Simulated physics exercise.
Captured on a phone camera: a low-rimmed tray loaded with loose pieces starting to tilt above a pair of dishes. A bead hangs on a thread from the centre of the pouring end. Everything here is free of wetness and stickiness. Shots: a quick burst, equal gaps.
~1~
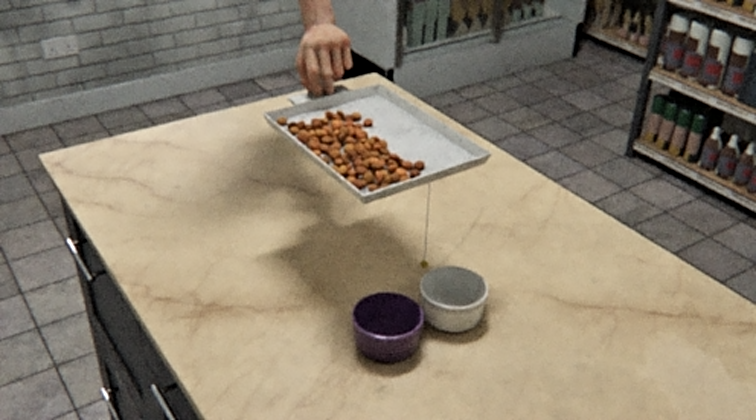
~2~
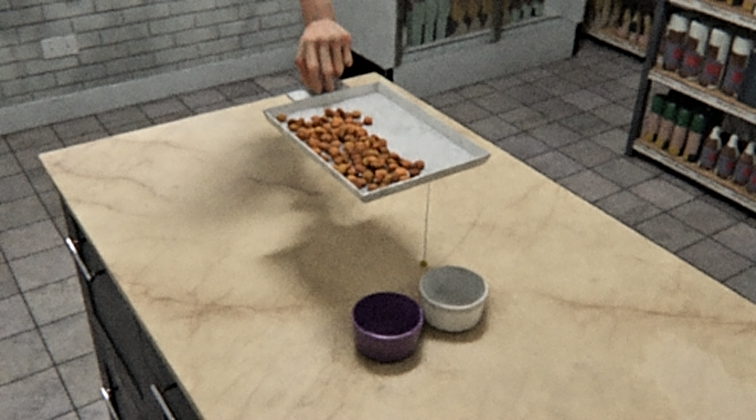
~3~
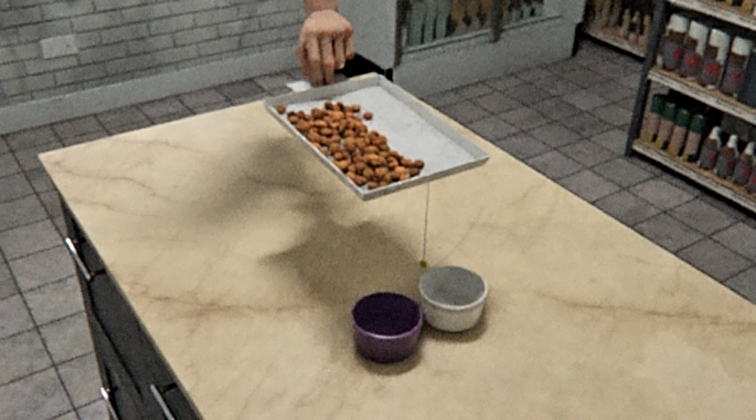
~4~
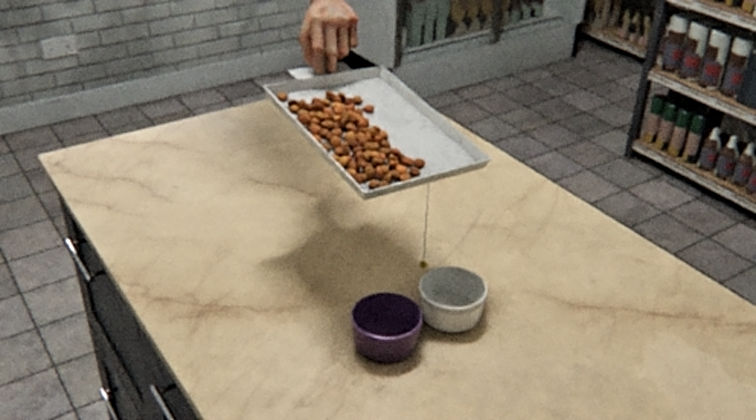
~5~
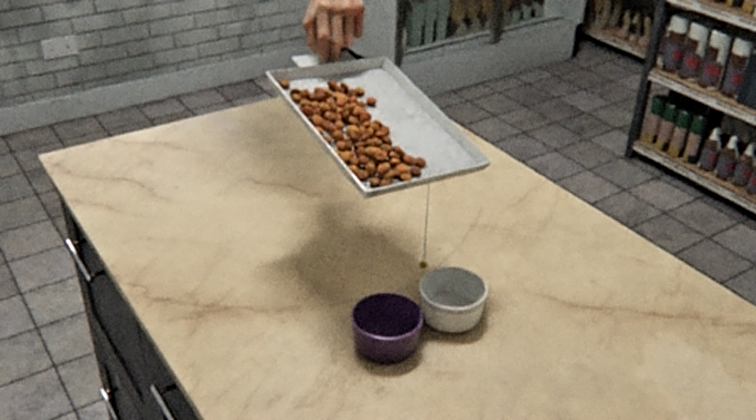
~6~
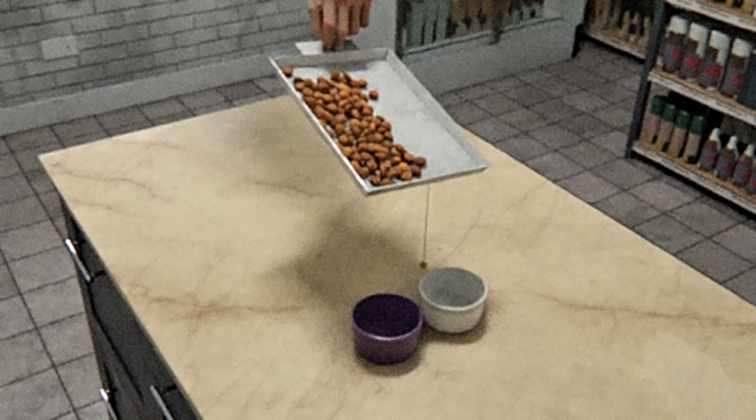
A shallow tray of small brown pieces, held by a hand at its far end, tilted slowly as the hand raised that end above a counter with a purple dish and a white dish.
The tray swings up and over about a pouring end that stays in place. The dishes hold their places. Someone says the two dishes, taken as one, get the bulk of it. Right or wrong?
Wrong, they get less than half.
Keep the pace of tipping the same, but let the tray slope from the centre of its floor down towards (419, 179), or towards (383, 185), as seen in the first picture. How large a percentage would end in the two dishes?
You'd get 60 per cent the first time and 70 per cent the second time.
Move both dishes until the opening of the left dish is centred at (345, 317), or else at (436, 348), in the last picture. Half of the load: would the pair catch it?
Catch, run one: Below the halfway mark; run two: Below the halfway mark.
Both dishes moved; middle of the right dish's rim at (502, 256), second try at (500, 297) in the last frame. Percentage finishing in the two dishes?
Close to 60 in a hundred first, close to 10 in a hundred second.
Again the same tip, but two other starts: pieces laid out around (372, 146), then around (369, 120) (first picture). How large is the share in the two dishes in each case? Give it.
30 % and 20 %.
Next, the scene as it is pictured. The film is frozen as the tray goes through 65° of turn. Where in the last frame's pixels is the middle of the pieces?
In the last view, the load is centred near (453, 163).
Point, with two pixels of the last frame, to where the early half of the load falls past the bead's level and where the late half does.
(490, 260) first, (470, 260) later.
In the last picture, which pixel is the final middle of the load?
Close to (485, 299) in the last view.
Soon after the last picture, tray tipped steeply; most on the tray; a small part in the air.
A little later, tray tipped past a quarter turn; a stray few on the tray; about a quarter in the right dish; about two thirds outside both; a small part in the air.
Later still, tray tipped past a quarter turn; about a third in the right dish; about two thirds outside both.
At rest, tray tipped past a quarter turn; none in the left dish; about a third in the right dish; about two thirds outside both.
